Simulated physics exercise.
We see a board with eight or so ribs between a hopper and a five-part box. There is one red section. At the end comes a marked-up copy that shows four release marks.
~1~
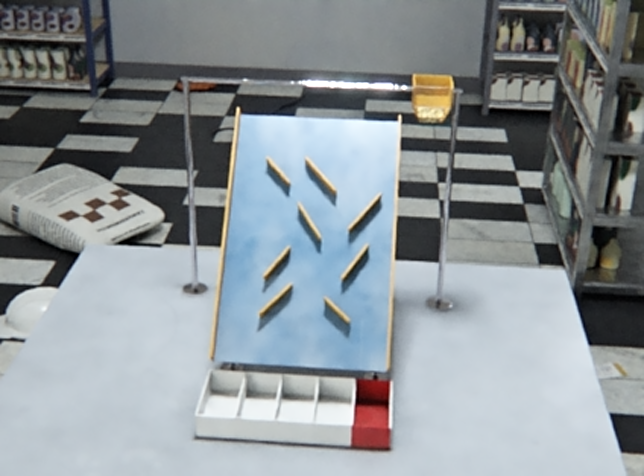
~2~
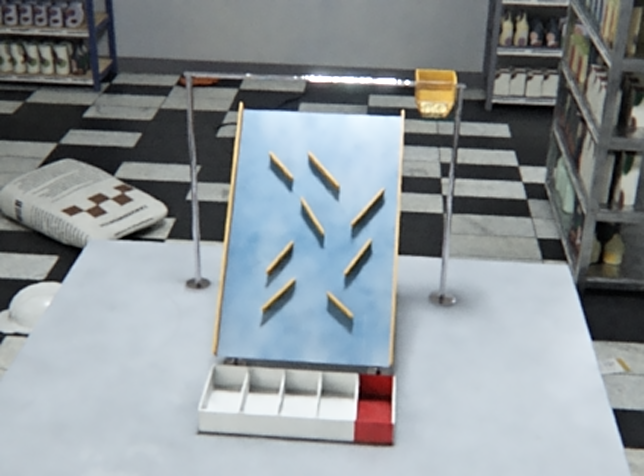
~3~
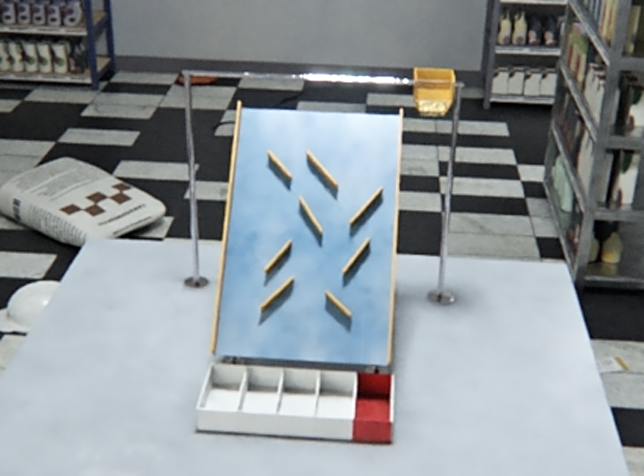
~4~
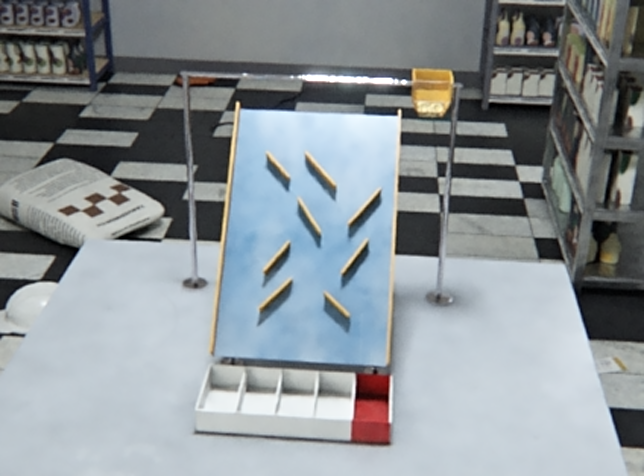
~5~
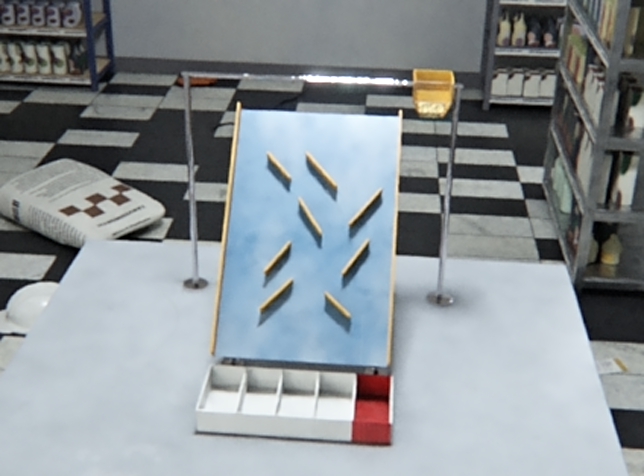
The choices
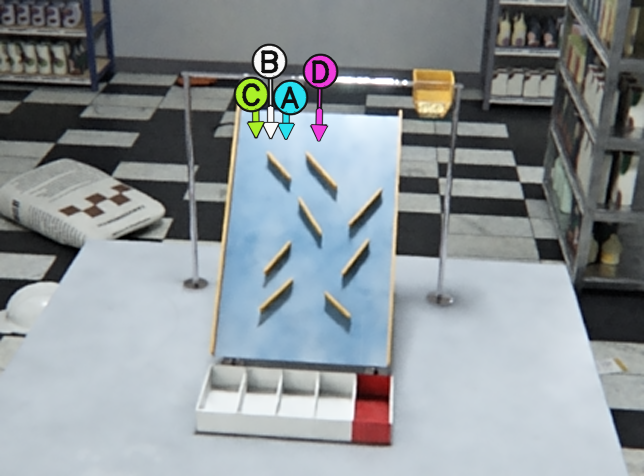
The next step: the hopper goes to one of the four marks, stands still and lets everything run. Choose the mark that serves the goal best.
A.
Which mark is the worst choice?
That is mark C.
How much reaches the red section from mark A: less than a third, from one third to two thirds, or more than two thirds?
Mark A gives from one third to two thirds.
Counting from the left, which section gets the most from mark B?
It is the first one.
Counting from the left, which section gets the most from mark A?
The fifth from the left.
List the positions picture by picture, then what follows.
The first frame shows hopper near (430, 116), soya beans, door shut.
The second frame shows ribs (270, 152) to (292, 177), (309, 151) to (339, 186), (301, 197) to (323, 232).
The third frame shows ribs (350, 222) to (382, 187), (265, 270) to (290, 240), (343, 272) to (369, 238).
The fourth frame shows ribs (259, 309) to (291, 278), (324, 292) to (349, 315).
The fifth frame shows red section near (371, 430), number 5 of 5 from the left.
On the marked copy, mark A meets the board at (286, 133); mark B meets the board at (270, 132); mark C meets the board at (255, 131); mark D meets the board at (318, 134).
Choosing A, close to half in the red section, close to half in other sections.
Choosing B, close to a quarter in the red section, close to two thirds in other sections, a small share outside the box.
Choosing C, a small share in the red section, all but a few in other sections.
Choosing D, close to a quarter in the red section, close to two thirds in other sections, a small share outside the box.
